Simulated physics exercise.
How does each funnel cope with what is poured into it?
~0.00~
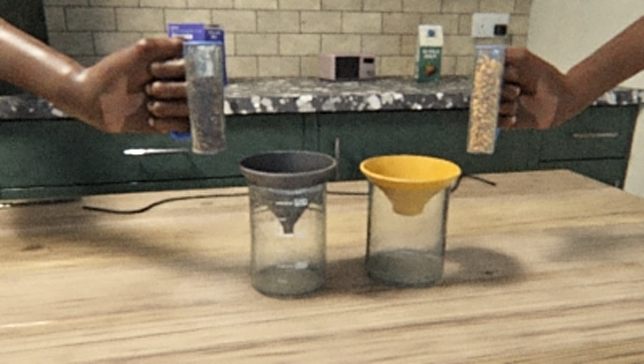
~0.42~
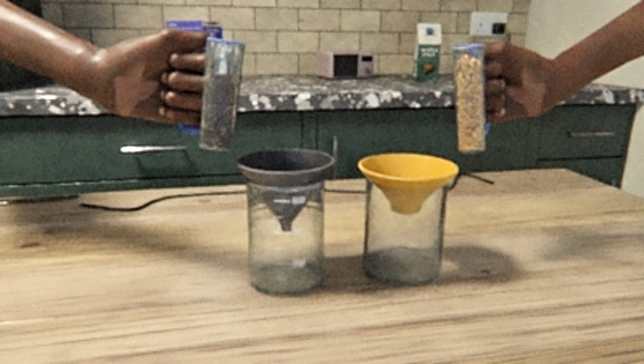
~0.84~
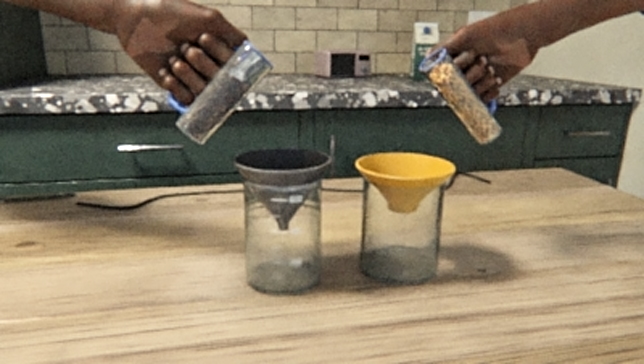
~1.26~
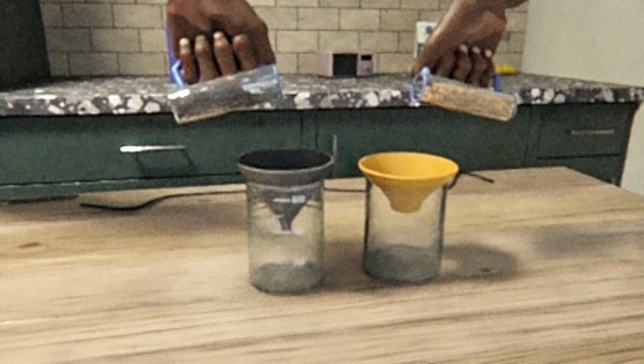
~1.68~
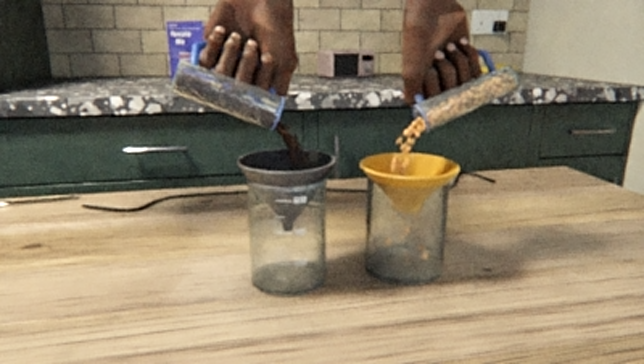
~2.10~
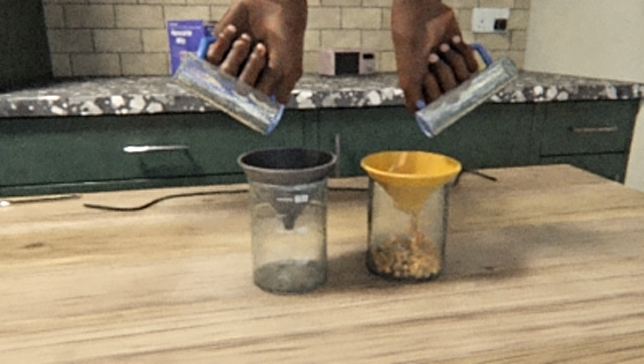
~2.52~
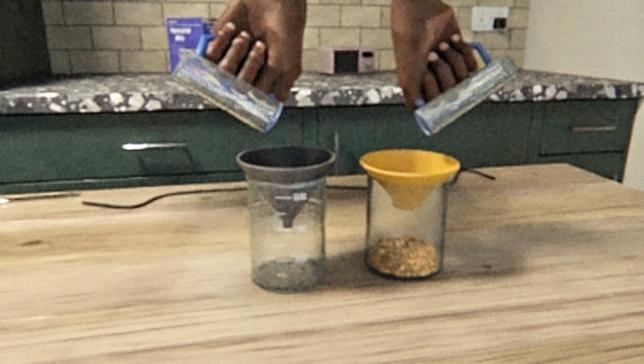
The grey funnel on the left holds back nearly all of its dark pieces, with only a stray few in the jar. The yellow funnel on the right lets all of its golden pieces through into the jar below.
